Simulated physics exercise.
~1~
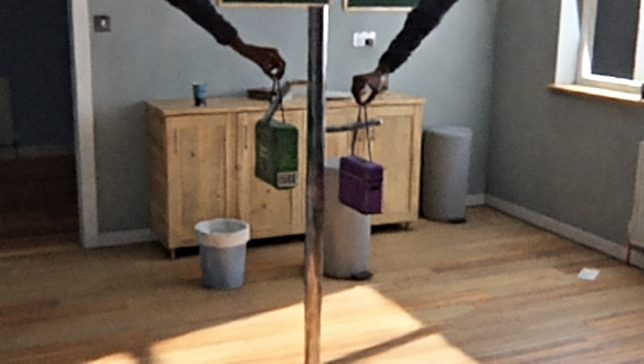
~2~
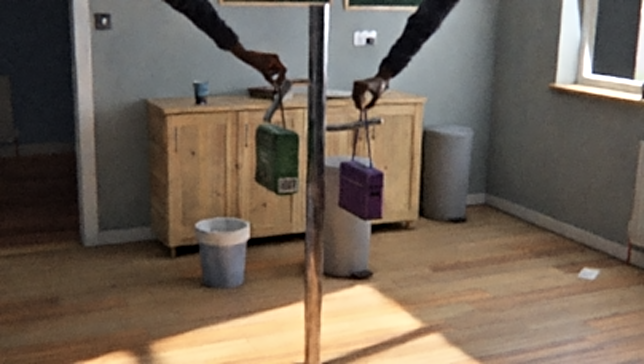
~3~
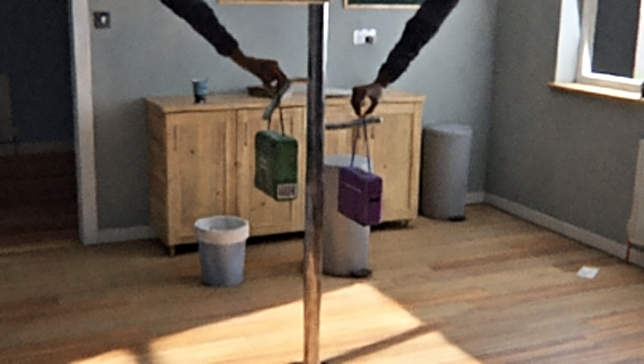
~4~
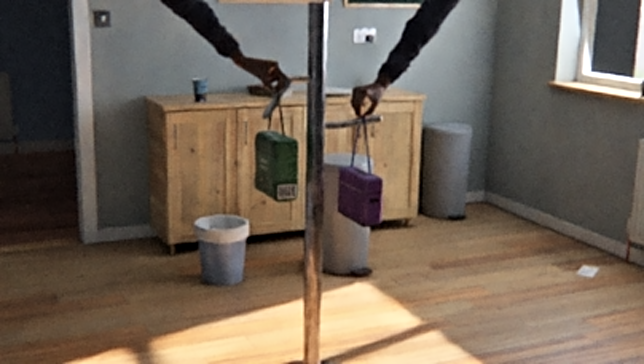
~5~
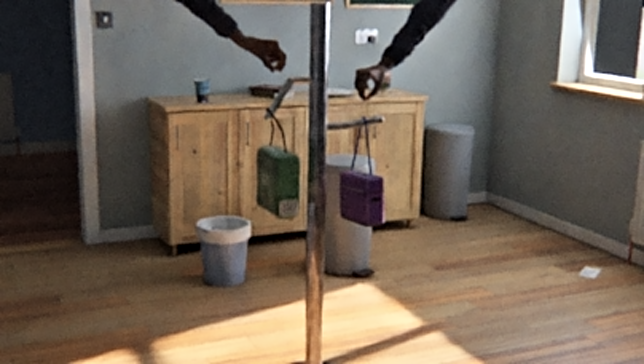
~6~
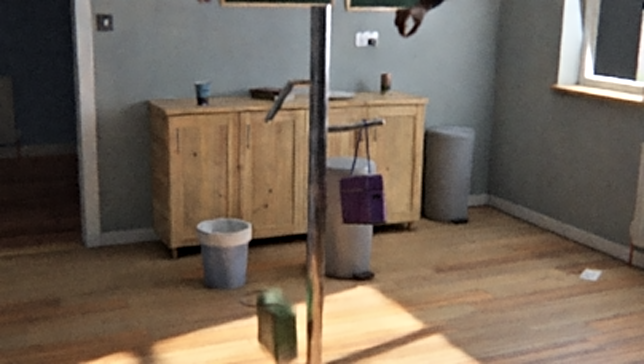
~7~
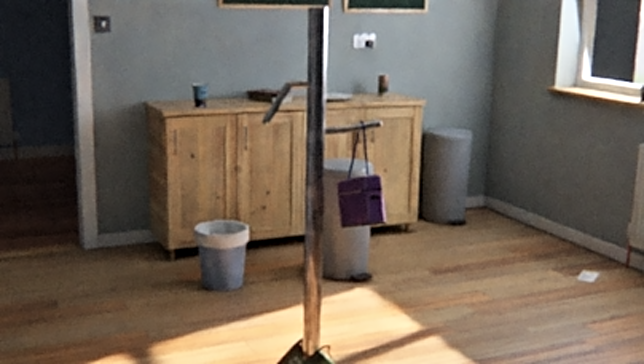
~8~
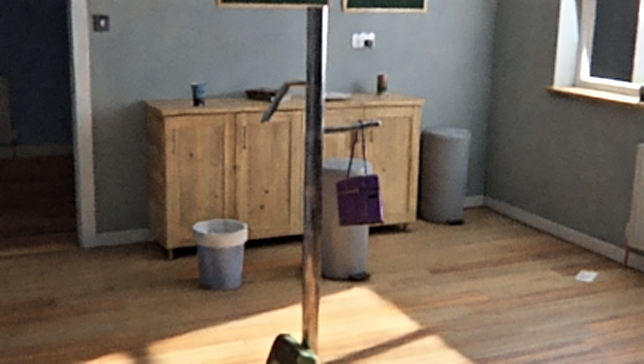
In a sunlit room with a wooden floor, two hands lowered a green bag and a purple case by their loops onto a post's two pegs and let go; the green bag dropped to the floor by the post, while the purple case stayed hanging.
